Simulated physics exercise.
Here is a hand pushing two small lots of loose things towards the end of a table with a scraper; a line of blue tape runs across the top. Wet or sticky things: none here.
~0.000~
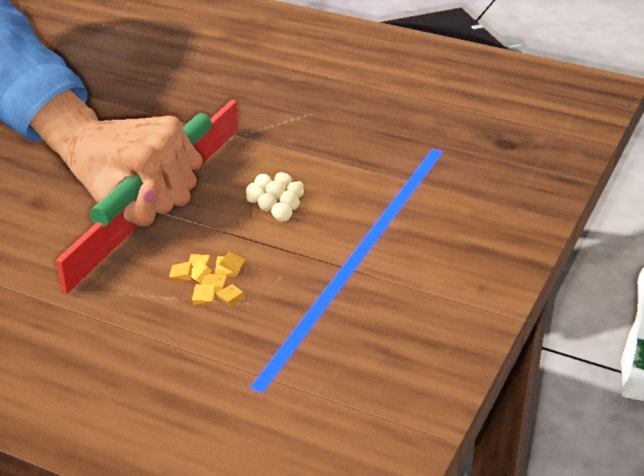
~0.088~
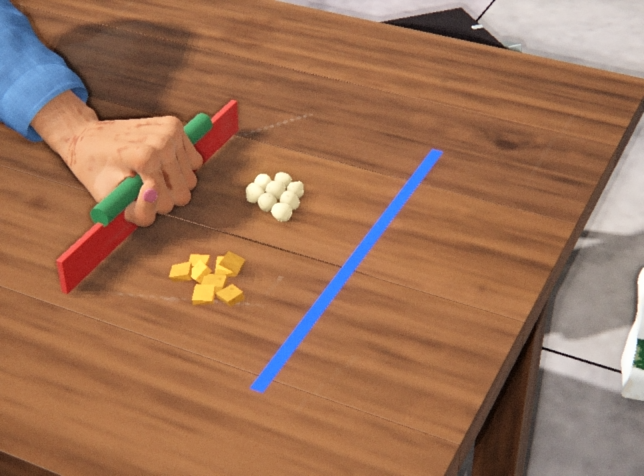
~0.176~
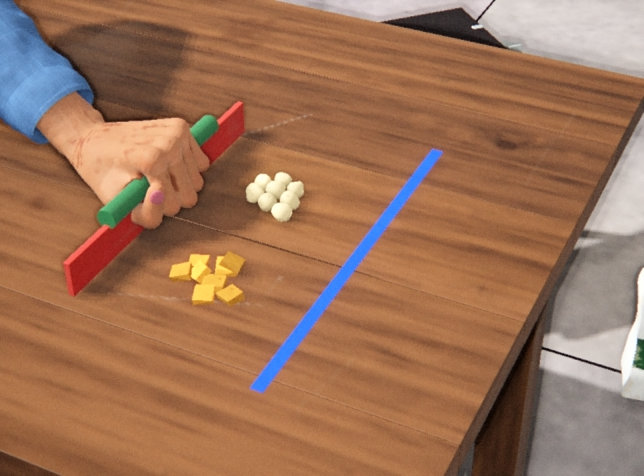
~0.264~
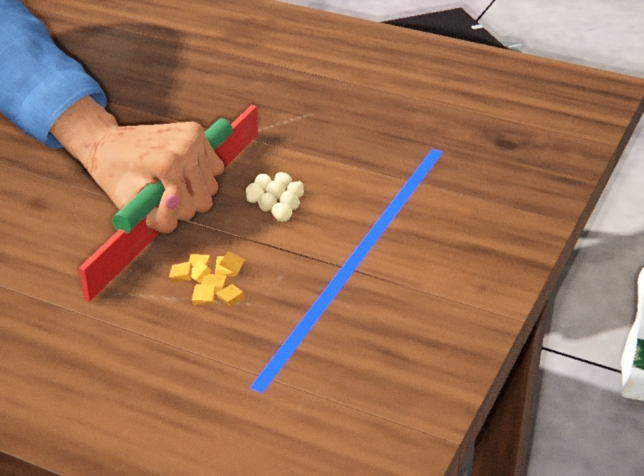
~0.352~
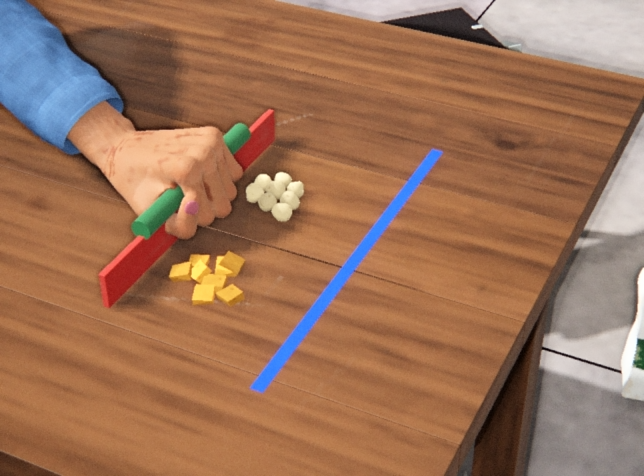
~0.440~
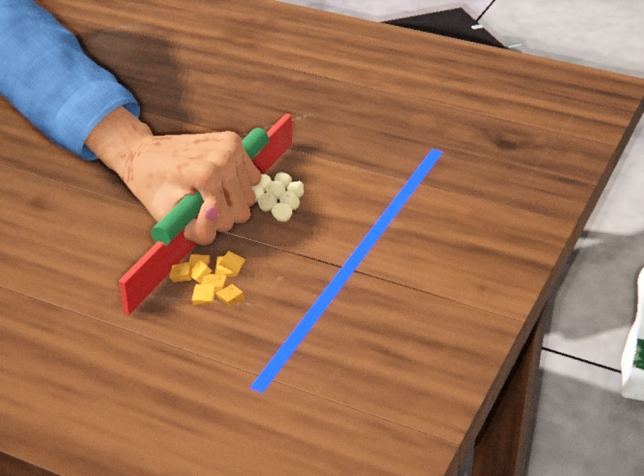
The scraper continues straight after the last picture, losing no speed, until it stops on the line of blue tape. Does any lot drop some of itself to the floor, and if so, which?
Front lot: No, none drops. Back lot: No, none drops.
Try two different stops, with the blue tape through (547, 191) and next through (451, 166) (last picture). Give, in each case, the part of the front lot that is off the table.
First stop roughly 20 per cent off, second stop 0 per cent.
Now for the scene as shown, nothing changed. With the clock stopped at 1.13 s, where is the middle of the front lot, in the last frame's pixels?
Centre, estimated: (340, 321).
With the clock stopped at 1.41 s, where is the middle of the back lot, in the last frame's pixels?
Its middle sits close to (412, 233) in the last picture.
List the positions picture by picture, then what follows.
In the first frame, scraper near (76, 262), at rest; blue tape near (430, 161), well back from the edge; edge at (530, 313); front lot near (214, 284), a few small crackers; back lot near (276, 190), a few macadamia nuts.
In the second frame, scraper near (76, 262), at rest; back lot near (276, 190).
In the third frame, scraper near (83, 264); front lot near (214, 284).
In the fourth frame, scraper near (99, 269); back lot near (276, 190).
In the fifth frame, scraper near (118, 276); front lot near (214, 284).
In the sixth frame, scraper near (138, 282); blue tape near (430, 161); edge at (530, 313); front lot near (214, 284); back lot near (276, 190).
After 0.77 s, scraper still moving, near (290, 211); front lot all on the table, its front near (292, 283); back lot all on the table, its front near (332, 221).
After 1.13 s, scraper stopped at the blue tape; front lot all on the table, its front near (370, 307); back lot all on the table, its front near (410, 244).
After 1.41 s, scraper stopped at the blue tape; front lot all on the table, its front near (370, 307); back lot all on the table, its front near (422, 248).
In the end (1.6 s), scraper stopped at the blue tape; front lot all on the table, its front near (370, 307); back lot all on the table, its front near (422, 248).
